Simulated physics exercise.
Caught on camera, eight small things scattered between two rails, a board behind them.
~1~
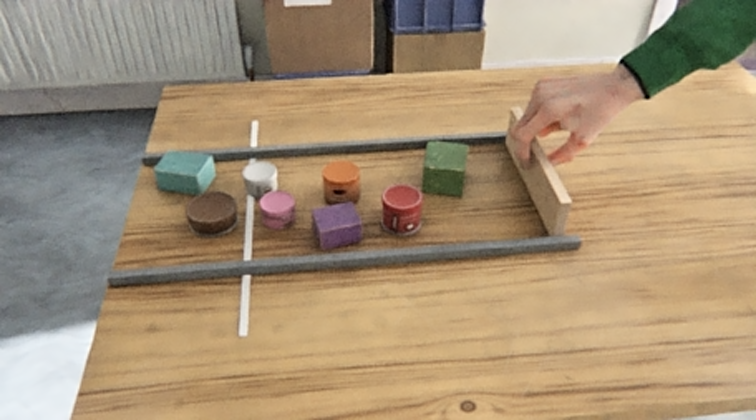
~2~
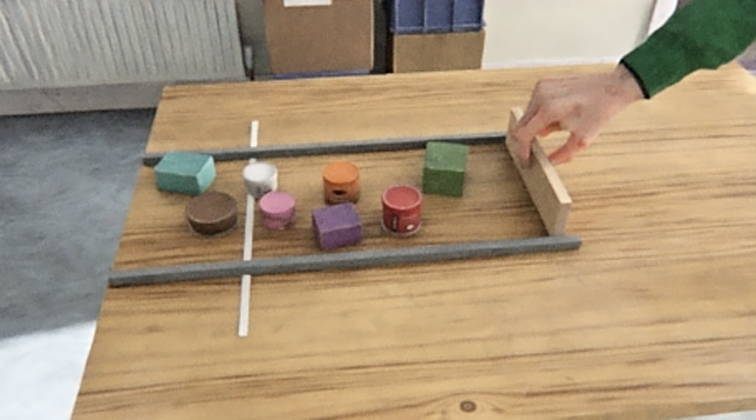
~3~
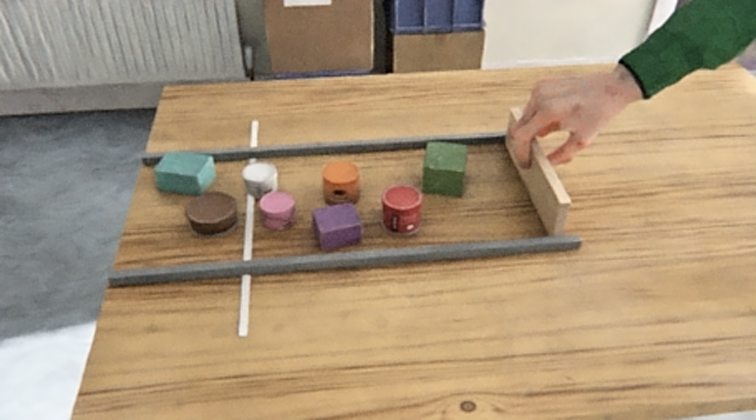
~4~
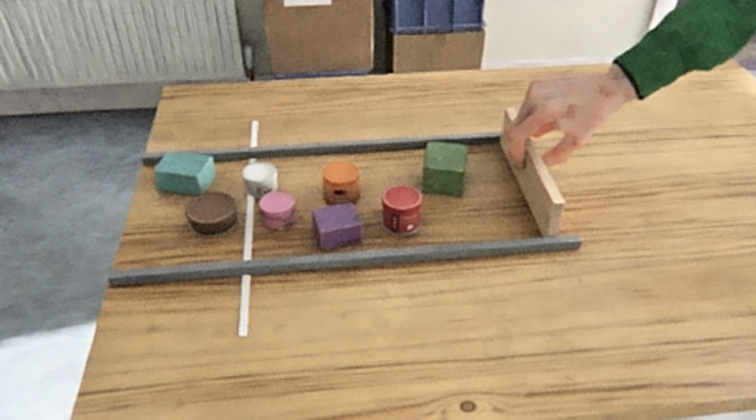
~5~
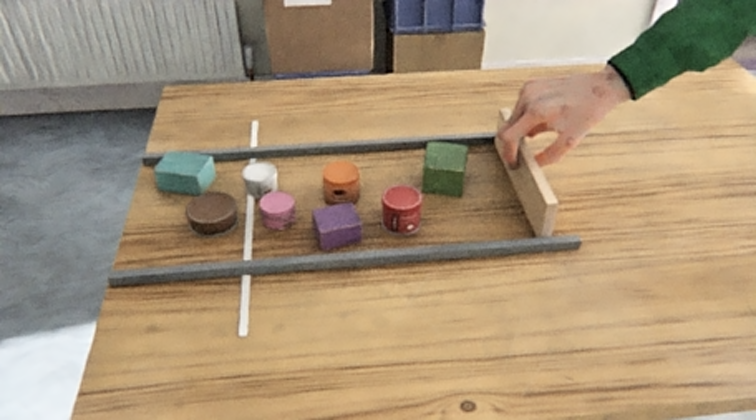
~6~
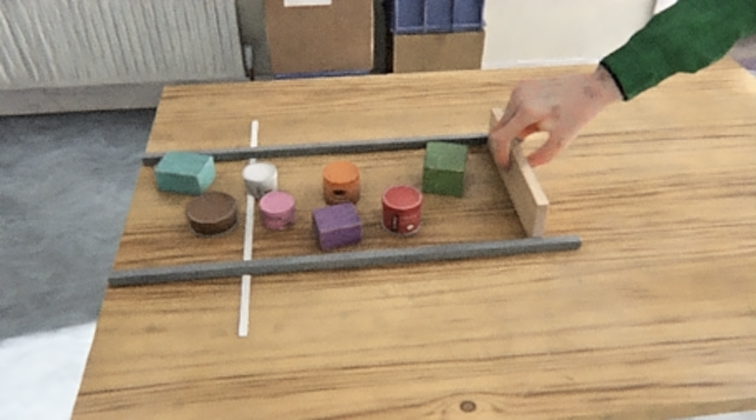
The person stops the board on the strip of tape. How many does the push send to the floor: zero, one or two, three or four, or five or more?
Here the number that fall off is zero.
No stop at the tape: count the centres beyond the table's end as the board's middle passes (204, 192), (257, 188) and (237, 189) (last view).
Place by place, 1, 0 and 0.
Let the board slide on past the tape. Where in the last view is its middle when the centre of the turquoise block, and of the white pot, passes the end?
At (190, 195) for the turquoise block; at (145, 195) for the white pot.
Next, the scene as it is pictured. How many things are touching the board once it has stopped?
In contact: 2.
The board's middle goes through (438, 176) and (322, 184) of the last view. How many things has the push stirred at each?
By then 1, and 6.
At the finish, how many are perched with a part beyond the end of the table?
Overhanging: 0.
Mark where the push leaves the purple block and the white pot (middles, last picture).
The purple block stops around (194, 243); the white pot around (202, 170).
Soon after, none off yet; turquoise block at rest near (185, 173); brown pot at rest near (213, 215); white pot at rest near (261, 180).
In the end, the number that fall off is zero.
